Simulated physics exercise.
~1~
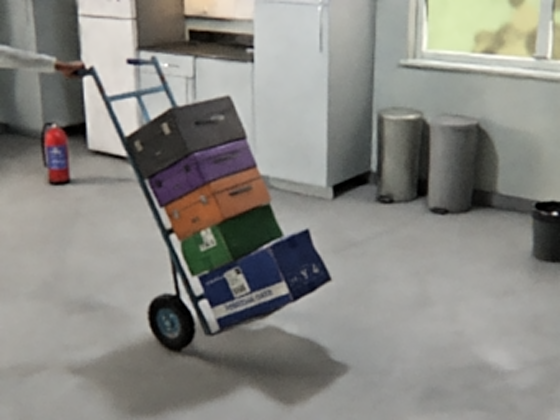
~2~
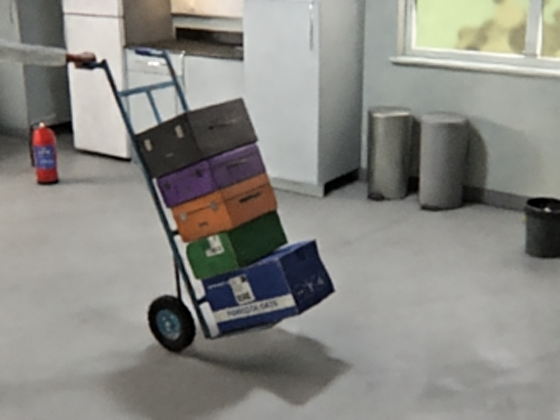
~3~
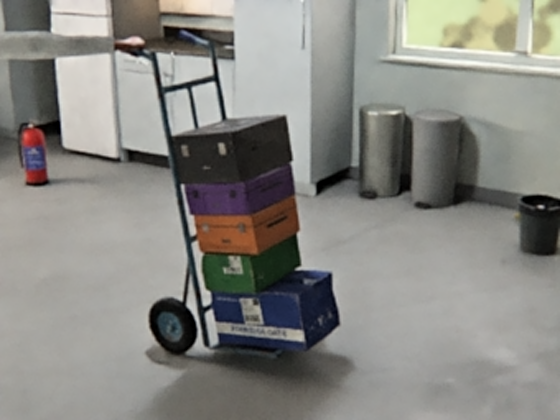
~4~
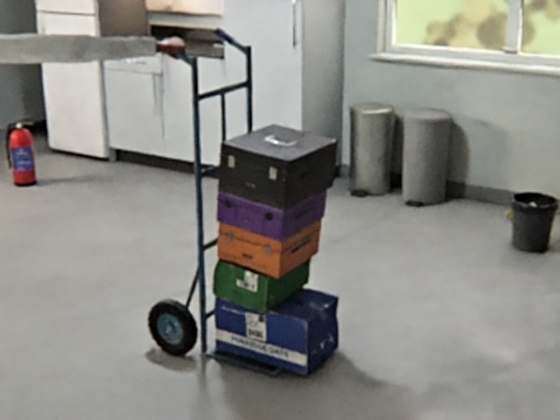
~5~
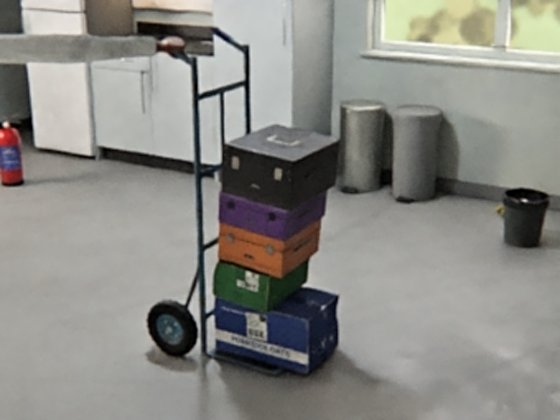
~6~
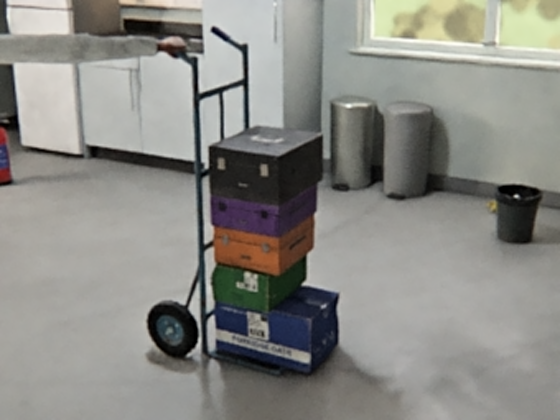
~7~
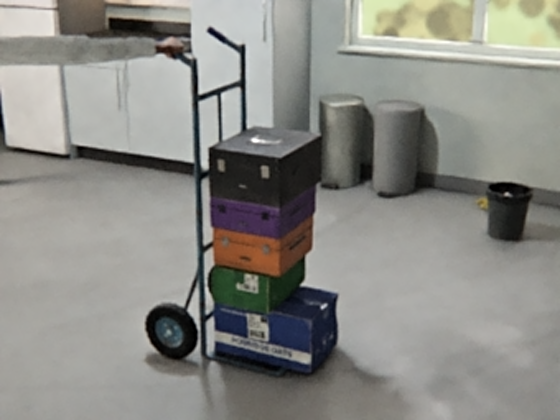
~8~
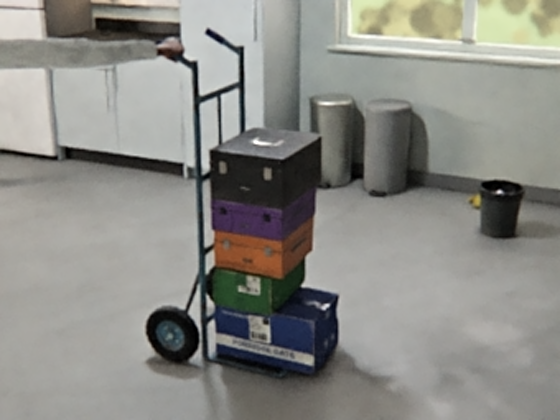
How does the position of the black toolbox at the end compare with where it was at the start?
At the end the black toolbox is farther to the right and a little lower than it was at the start, still on top of the stack.
